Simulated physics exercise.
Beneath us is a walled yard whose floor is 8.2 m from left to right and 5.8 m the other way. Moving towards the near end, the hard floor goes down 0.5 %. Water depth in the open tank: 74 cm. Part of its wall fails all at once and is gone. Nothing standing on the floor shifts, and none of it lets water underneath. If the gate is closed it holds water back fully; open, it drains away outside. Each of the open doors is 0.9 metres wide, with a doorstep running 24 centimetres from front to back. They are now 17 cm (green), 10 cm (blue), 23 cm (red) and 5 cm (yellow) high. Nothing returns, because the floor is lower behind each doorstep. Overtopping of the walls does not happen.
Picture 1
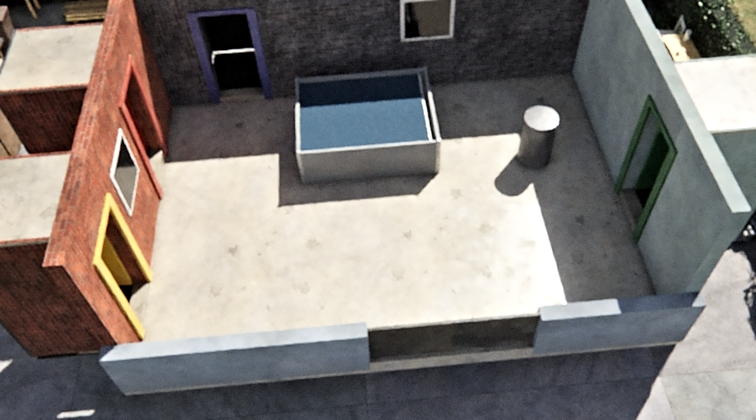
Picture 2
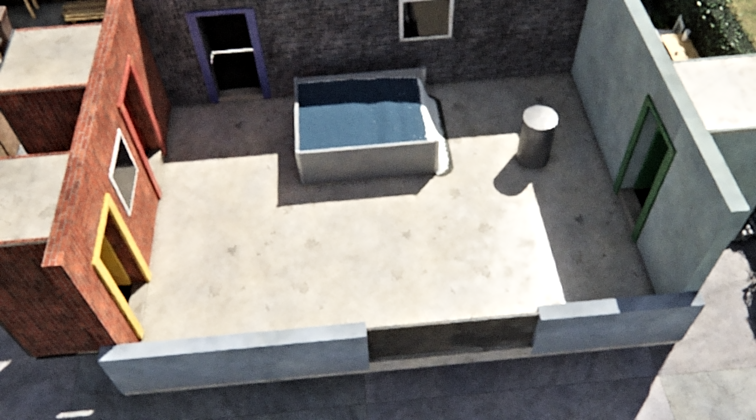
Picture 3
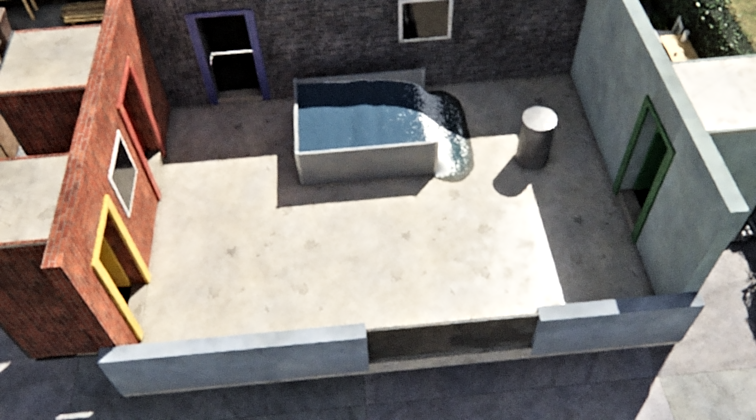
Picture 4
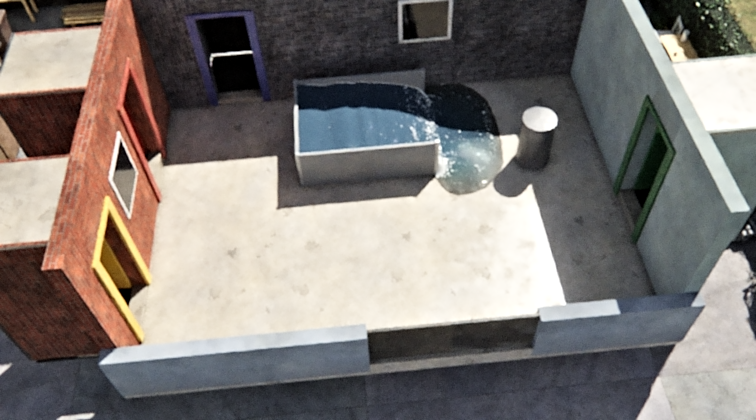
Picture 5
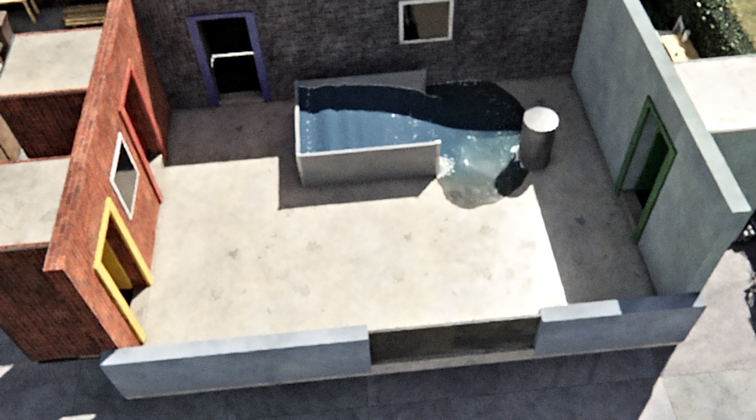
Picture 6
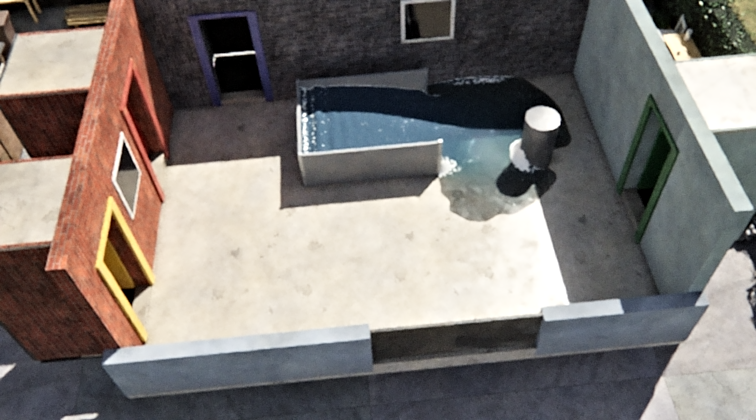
In this clip, the right side of a water-filled tank in a walled yard disappears, and water pours out across the pale floor, spreading rightward around a grey cylinder while the level in the tank drops.
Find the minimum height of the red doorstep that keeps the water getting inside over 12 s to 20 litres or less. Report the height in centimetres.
Roughly 6 cm.
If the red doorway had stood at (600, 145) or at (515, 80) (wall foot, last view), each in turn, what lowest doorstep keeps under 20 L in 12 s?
First place around 30 cm, second around 30 cm.
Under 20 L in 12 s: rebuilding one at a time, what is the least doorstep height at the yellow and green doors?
About 12.5 cm at yellow and about 12.0 cm at green.
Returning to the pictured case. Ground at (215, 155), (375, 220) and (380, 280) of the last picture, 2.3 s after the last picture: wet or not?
One by one: Clear, clear, clear.
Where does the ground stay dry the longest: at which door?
Door: Red.
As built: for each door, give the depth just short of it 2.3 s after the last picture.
Depths in cm - green: 14, blue: 0, red: 0, yellow: 0.
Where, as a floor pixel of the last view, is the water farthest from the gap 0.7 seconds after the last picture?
(626, 220).
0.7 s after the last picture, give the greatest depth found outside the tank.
About 48 cm.
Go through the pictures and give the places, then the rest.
The first picture shows the open tank at (365, 112) is whole and still, 74 cm deep; the red door at (147, 137) is dry.
In the second picture, water pours out at (428, 126) and has run 0.2 m, to (447, 168); about 10 cm deep outside, 74 cm at the back.
In the third picture, the front is at (469, 151), 0.7 m from the gap at (427, 128); 1.4 m2 of floor is wet, 74 cm left at the back.
In the fourth picture, water pours out at (428, 129) and has run 1.3 m, to (499, 153); about 10 cm deep outside, 74 cm at the back.
In the fifth picture, water pours out at (429, 130) and has run 1.9 m, to a hidden place; about 9 cm deep outside, 71 cm at the back.
In the sixth picture, the gap is at (430, 129), the front 2.5 m out at (566, 140); the back of the open tank holds 63 cm; the red door at (149, 140), 5.1 m from the gap, is still 5.1 m from the nearest water.
Then, 0.7 s after the last picture water covers 25 % of the floor, deepest (48 cm) near (572, 80); it has not reached the red door.
Then, 2.3 s after the last picture water covers 35 % of the floor, deepest (38 cm) near (653, 322); it has not reached the red door.
Then, 11.3 s after the last picture water covers 100 % of the floor, deepest (13 cm) near (245, 103); 7 cm at the red door, 0 litres in over its 23 cm doorstep.
At the red door as built, the water peaked near 11 cm, 7.9 s after the last picture.
Run again over the same 12 s with other heights there, 32 litres in over 5 cm, 13 litres over 7 cm. The limit of 20 litres is kept from about 6 cm up.
